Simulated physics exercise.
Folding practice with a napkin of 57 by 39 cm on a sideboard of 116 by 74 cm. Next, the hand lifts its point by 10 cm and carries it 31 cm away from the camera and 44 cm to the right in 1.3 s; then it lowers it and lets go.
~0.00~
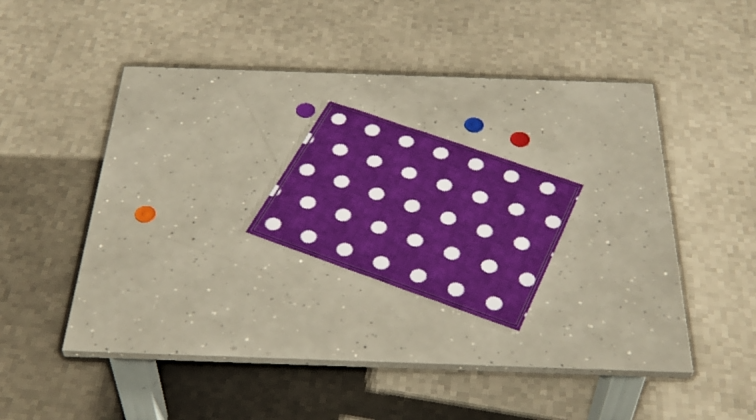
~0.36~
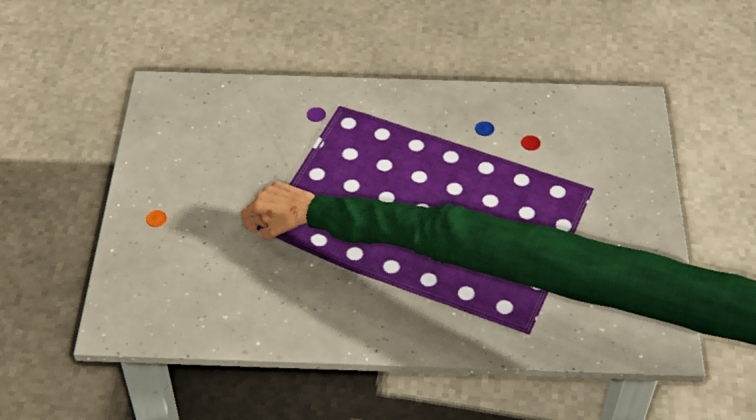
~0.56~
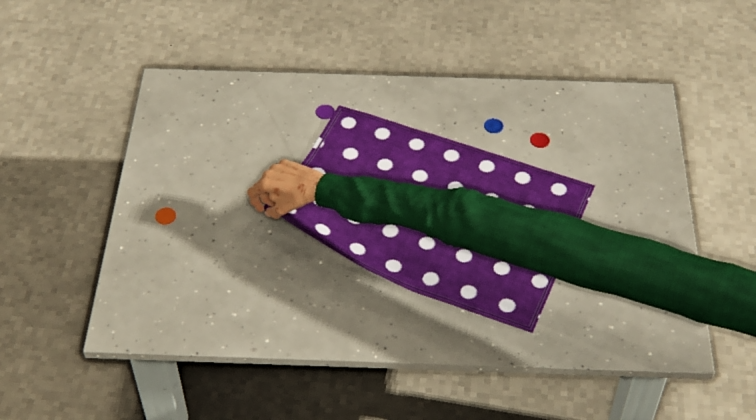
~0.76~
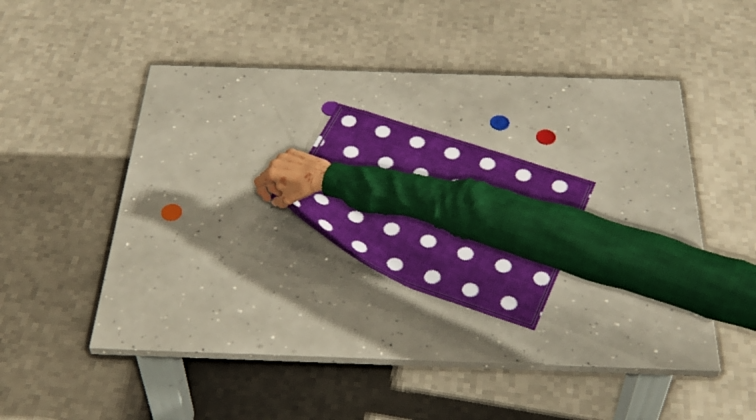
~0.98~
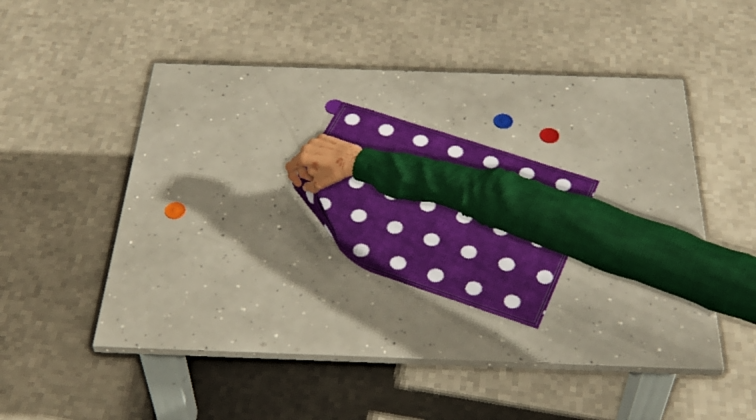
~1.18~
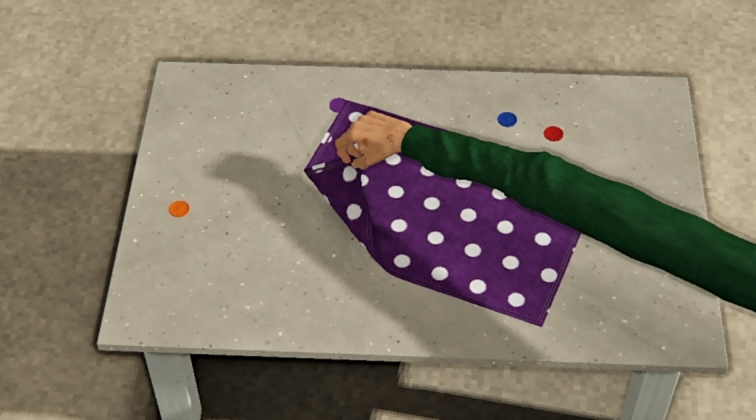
Purple polka-dot napkin on a speckled table, a green-sleeved hand gripping its near left corner, lifting it and drawing it away rightward.
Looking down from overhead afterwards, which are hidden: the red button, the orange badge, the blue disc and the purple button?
The red button still shows, the orange badge stays uncovered, the blue disc gets covered, the purple button remains in the open.
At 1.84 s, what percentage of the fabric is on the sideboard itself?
Share in contact: About 55 per cent.
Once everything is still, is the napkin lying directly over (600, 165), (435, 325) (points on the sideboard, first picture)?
The first stays uncovered; the second still shows.
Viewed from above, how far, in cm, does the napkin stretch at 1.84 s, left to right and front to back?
About 54 cm wide and 56 cm deep.
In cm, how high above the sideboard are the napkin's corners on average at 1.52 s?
3 cm.
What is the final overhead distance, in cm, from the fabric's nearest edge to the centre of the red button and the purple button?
Around 5 centimetres, then around 3 centimetres.
By 1.5 s, 70 % of it is down, spanning 57 by 56 cm, above no small thing.
By 1.8 s, 55 % of it is down, spanning 54 by 56 cm, above no small thing.
By 2.2 s, 55 % of it is down, spanning 53 by 55 cm, above blue disc.
By 2.5 s, 60 % of it is down, spanning 53 by 55 cm, above blue disc.
By 3.5 s, 60 % of it is down, spanning 53 by 55 cm, above blue disc.
